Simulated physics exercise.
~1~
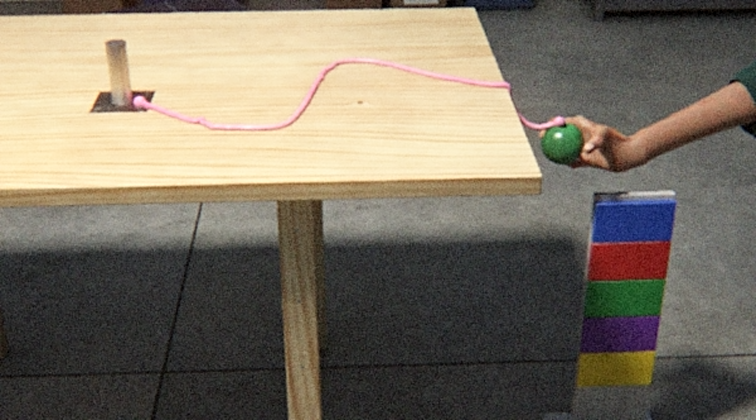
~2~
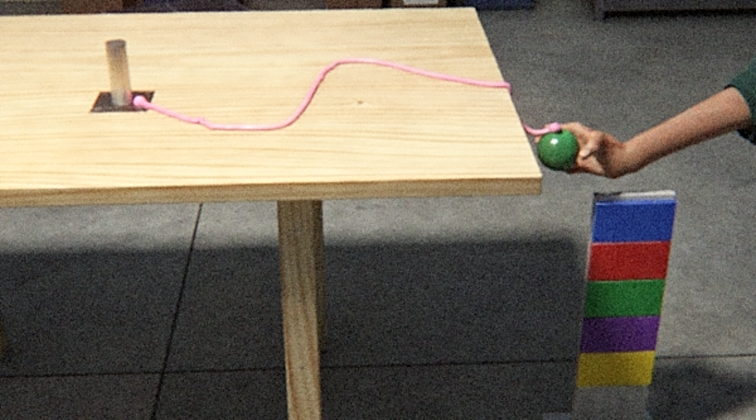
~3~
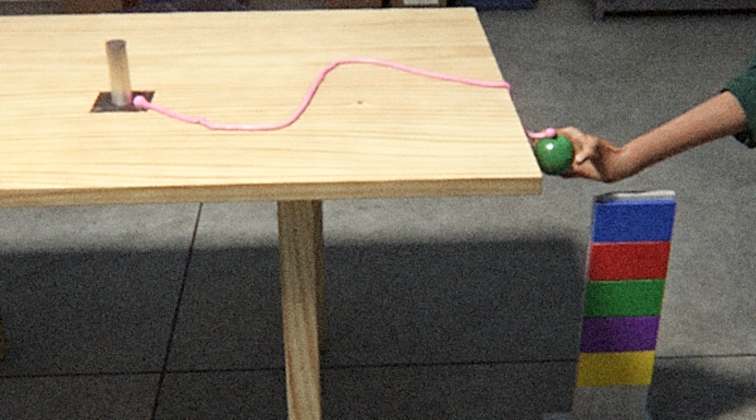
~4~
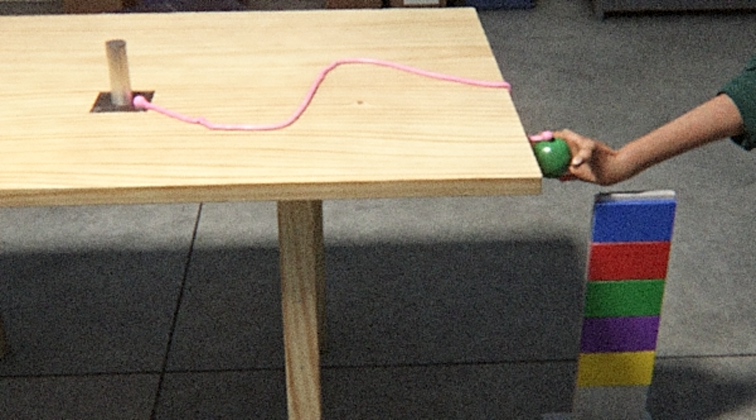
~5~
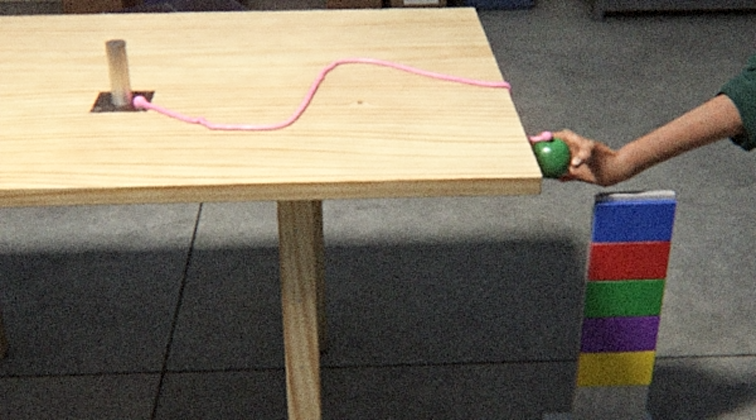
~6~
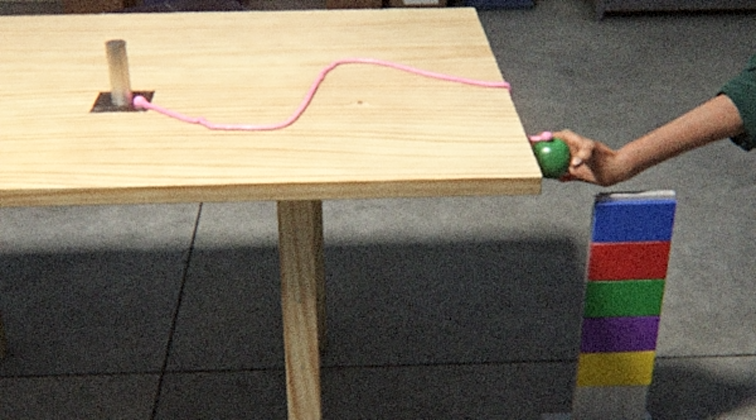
A hand holding a green apple on a slack pink lead, moving it slightly left to the table's edge beside a striped board.
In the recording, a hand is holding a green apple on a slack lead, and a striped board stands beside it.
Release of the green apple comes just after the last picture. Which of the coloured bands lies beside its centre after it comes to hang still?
The purple band lies beside it.
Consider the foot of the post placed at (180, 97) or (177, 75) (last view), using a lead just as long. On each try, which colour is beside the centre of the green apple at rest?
The first case gives yellow, the second gives yellow.
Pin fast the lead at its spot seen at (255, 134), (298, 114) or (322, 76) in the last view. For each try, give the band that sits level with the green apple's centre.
Lab note: Try 1 green; try 2 green; try 3 blue.
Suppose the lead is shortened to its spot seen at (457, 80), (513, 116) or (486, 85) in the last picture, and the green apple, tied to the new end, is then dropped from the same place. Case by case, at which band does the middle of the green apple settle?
Blue; green; red.
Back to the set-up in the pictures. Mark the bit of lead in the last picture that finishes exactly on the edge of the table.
Close to (349, 61).
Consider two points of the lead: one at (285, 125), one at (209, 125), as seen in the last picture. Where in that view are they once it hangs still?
Point one: (326, 98); point two: (247, 99).
Early on, apple near (509, 314); level with green.
Midway, apple near (492, 341); level with purple.
Finally, apple near (495, 344); level with purple. At purple.
